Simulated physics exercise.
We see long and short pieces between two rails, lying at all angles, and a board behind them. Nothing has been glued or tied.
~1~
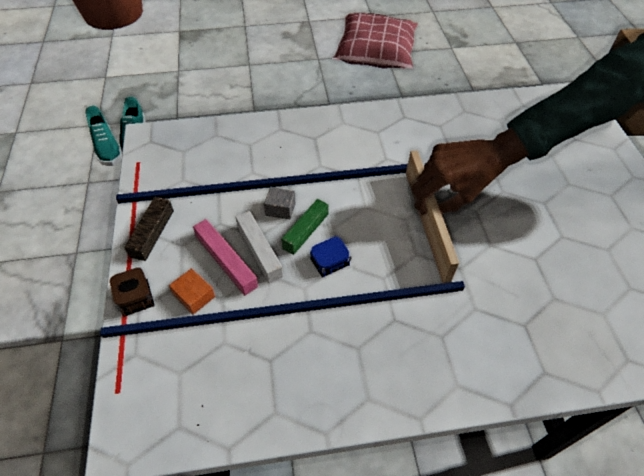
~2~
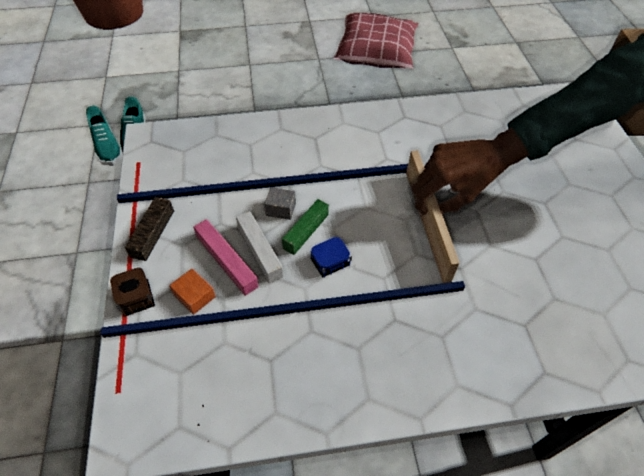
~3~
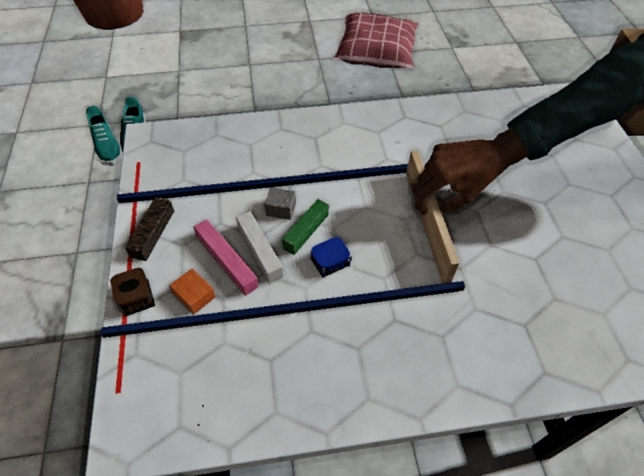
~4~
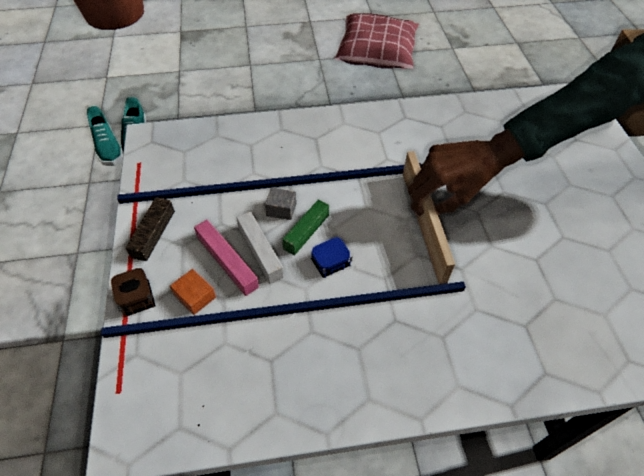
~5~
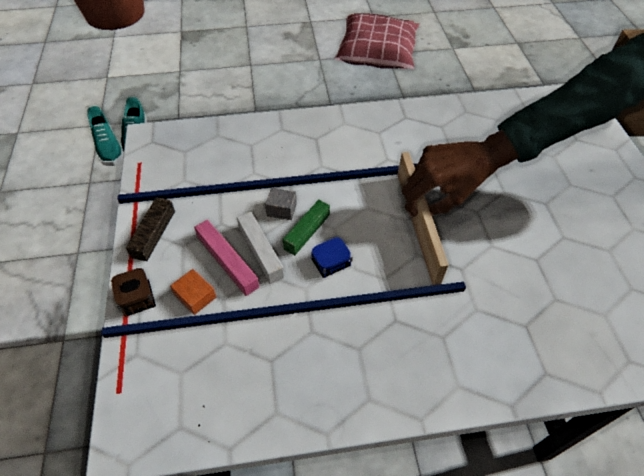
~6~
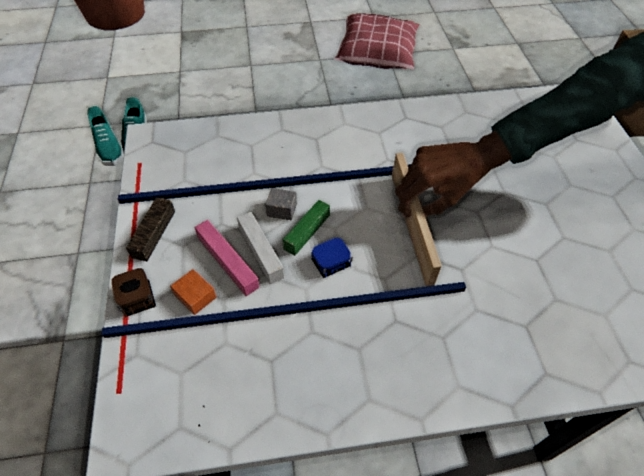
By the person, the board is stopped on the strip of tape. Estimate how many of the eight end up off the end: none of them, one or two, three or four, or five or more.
What drops is a group of five or more.
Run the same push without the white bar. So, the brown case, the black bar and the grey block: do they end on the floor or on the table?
Note: Brown case is off by the end; black bar is off by the end; grey block is on by the end.
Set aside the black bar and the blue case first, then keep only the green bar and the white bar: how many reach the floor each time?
First 4, then 4.
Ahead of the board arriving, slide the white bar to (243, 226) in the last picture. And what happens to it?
It drops down.
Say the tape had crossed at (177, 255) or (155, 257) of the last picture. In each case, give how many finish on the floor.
So it's 2 the first time and 4 the second time.
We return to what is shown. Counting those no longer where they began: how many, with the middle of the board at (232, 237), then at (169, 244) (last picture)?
The counts are 7 and 8.
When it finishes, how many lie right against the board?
Count: 3.
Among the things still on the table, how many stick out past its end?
Looks like 2 of them.
Soon after, none off yet; brown case at rest near (134, 292); black bar at rest near (152, 229); orange block at rest near (194, 292).
After that, none off yet; brown case displaced about its own width near (106, 295); black bar at rest near (151, 229); orange block displaced about its own width near (138, 304).
In the end, the number that fall off is five or more; gone, white bar, pink bar, orange block, black bar and brown case.
